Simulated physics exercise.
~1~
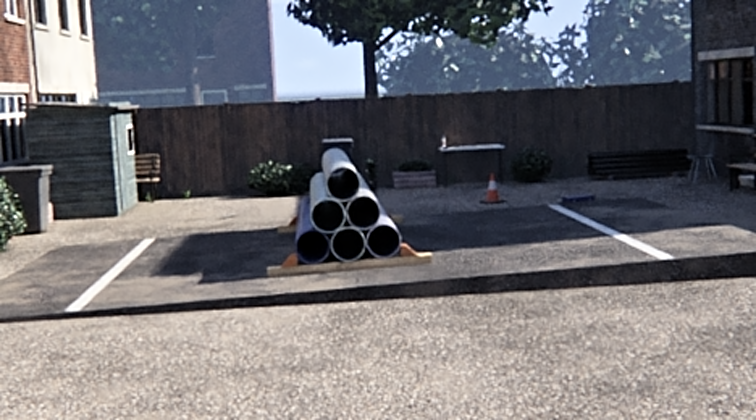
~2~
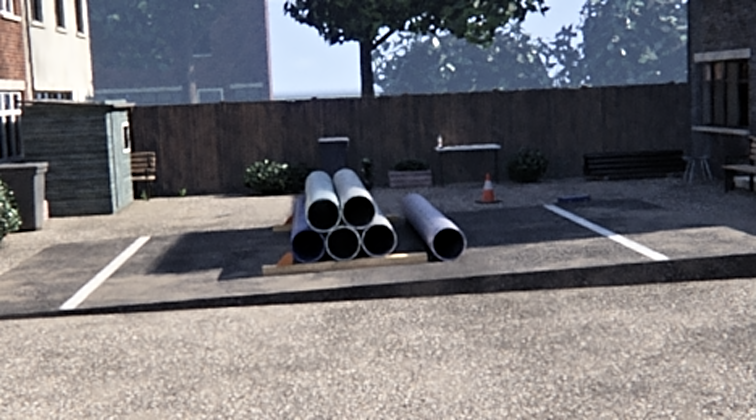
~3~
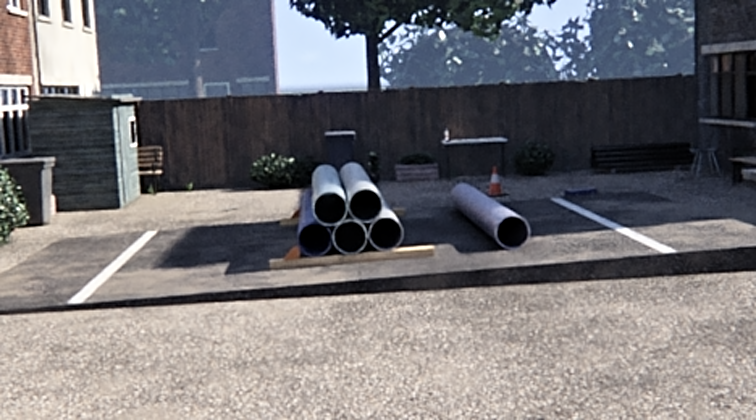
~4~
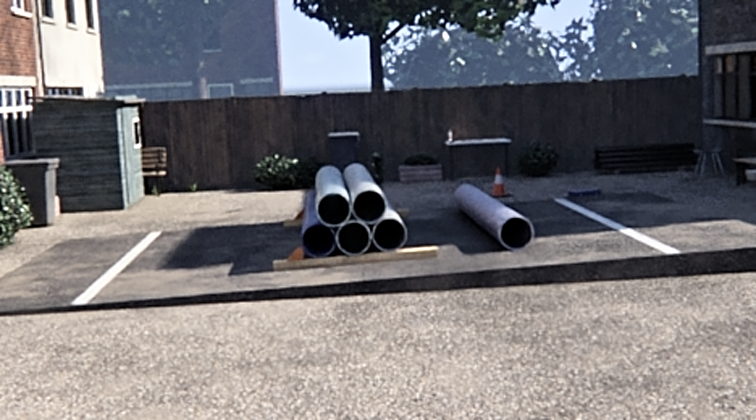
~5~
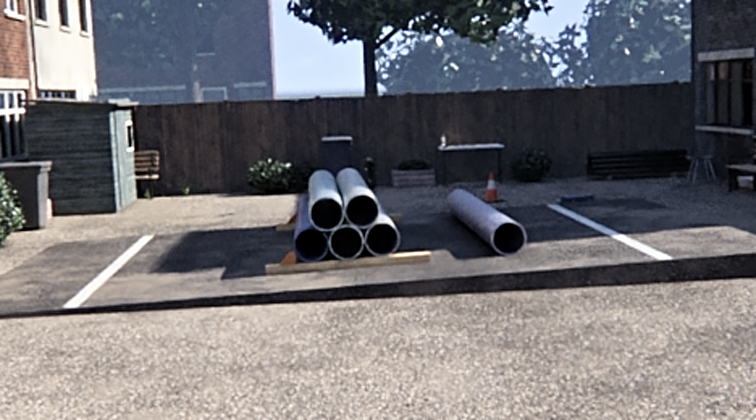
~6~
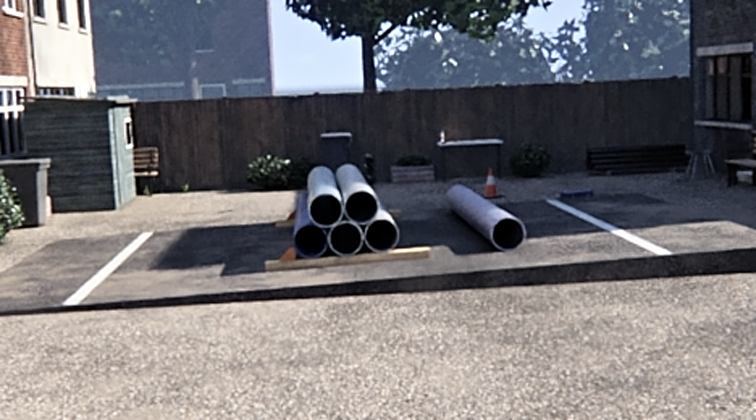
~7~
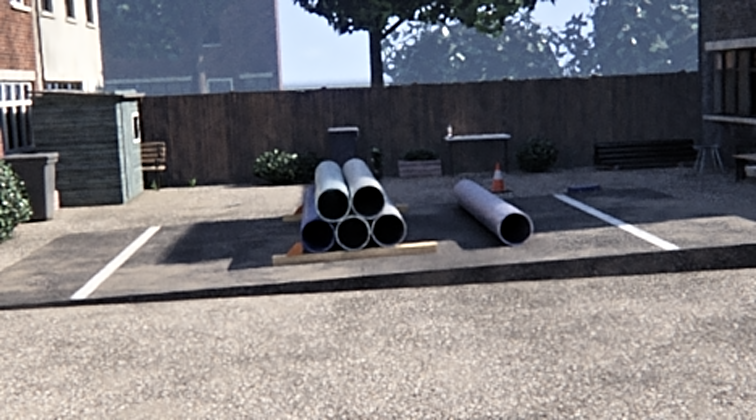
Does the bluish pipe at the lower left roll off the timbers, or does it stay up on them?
It stays up on the timbers, at the left end of the bottom row.
